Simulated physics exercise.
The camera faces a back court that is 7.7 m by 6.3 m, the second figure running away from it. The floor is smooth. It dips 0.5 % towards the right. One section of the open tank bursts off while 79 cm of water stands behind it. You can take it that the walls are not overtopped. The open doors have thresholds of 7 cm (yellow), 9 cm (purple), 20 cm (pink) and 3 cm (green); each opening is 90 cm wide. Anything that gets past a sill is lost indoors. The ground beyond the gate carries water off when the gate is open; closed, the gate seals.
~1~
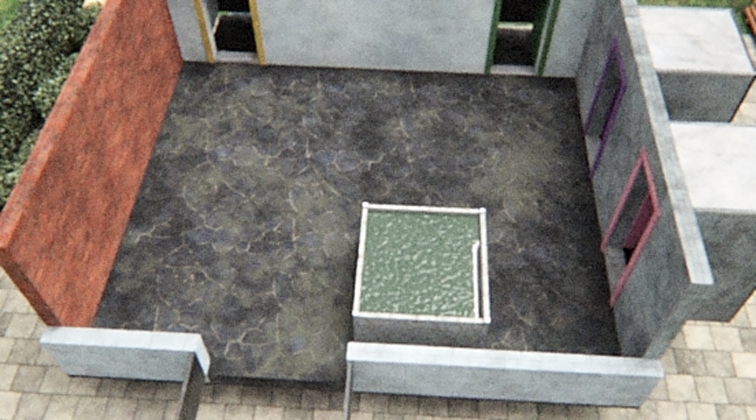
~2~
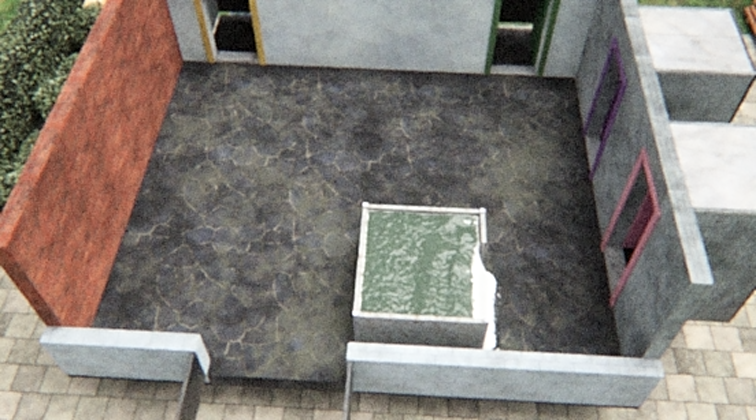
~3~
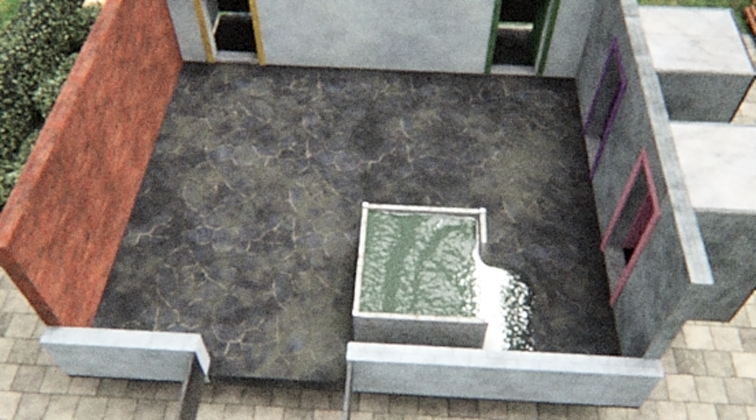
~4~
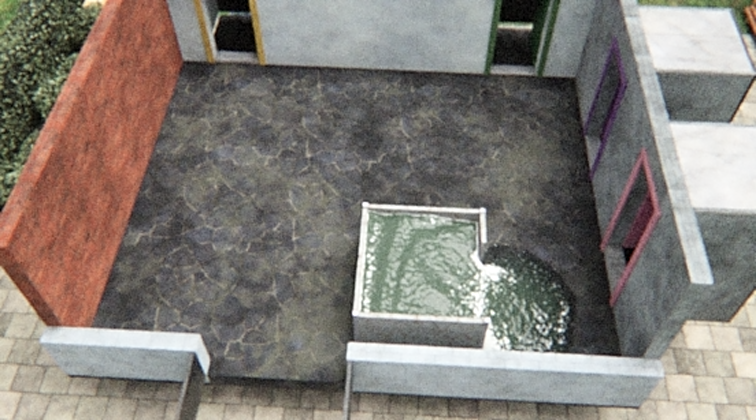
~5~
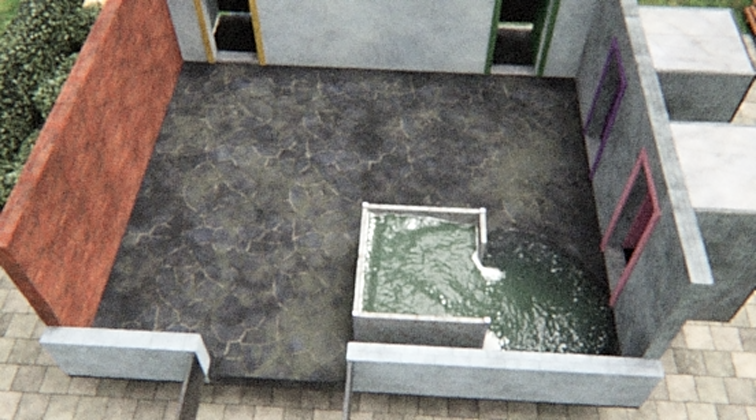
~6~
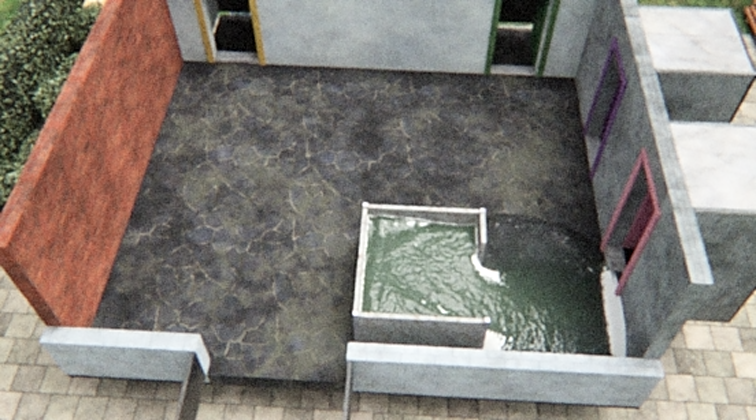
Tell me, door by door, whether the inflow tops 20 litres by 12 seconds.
Outcome: Yellow door: Less than stated, purple door: Less than stated, pink door: More than stated, green door: More than stated.
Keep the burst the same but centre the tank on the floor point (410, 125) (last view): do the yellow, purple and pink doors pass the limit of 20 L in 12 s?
Yellow: Within limit; purple: Too much; pink: Within limit.
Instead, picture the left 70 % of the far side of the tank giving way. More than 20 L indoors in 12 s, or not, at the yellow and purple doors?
So yellow ends up past the limit and purple ends up short of it.
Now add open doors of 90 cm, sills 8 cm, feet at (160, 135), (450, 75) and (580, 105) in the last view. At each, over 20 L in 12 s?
First doorway falls short, second gets there, third gets there.
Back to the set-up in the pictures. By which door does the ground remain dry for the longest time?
Lab note: Last arrival at the yellow door.
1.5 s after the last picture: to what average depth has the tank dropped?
Roughly 29 centimetres.
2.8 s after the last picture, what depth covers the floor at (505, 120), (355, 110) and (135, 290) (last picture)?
Listed order: 4 / 0 / 0 cm.
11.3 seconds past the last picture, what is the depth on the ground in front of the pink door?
About 5.0 cm deep.
Then, 0.7 s after the last picture water covers 10 % of the floor and is deepest (63 cm) near (615, 370); yellow door not reached, purple door not reached, pink door 35 cm at the sill, 34 L in, green door not reached.
Then, 1.5 s after the last picture water covers 15 % of the floor and is deepest (41 cm) near (613, 358); yellow door not reached, purple door 7 cm at the sill, 0 L in, pink door 32 cm at the sill, 99 L in, green door not reached.
Then, 2.8 s after the last picture water covers 35 % of the floor and is deepest (27 cm) near (569, 78); yellow door not reached, purple door 8 cm at the sill, 0 L in, pink door 21 cm at the sill, 128 L in, green door 16 cm at the sill, 31 L in.
Then, 6.3 s after the last picture water covers 60 % of the floor and is deepest (13 cm) near (494, 75); yellow door 3 cm at the sill, 0 L in, purple door 5 cm at the sill, 0 L in, pink door 10 cm at the sill, 130 L in, green door 12 cm at the sill, 277 L in.
Then, 11.3 s after the last picture water covers 90 % of the floor and is deepest (7 cm) near (571, 91); yellow door 6 cm at the sill, 0 L in, purple door 6 cm at the sill, 0 L in, pink door 5 cm at the sill, 130 L in, green door 6 cm at the sill, 380 L in.
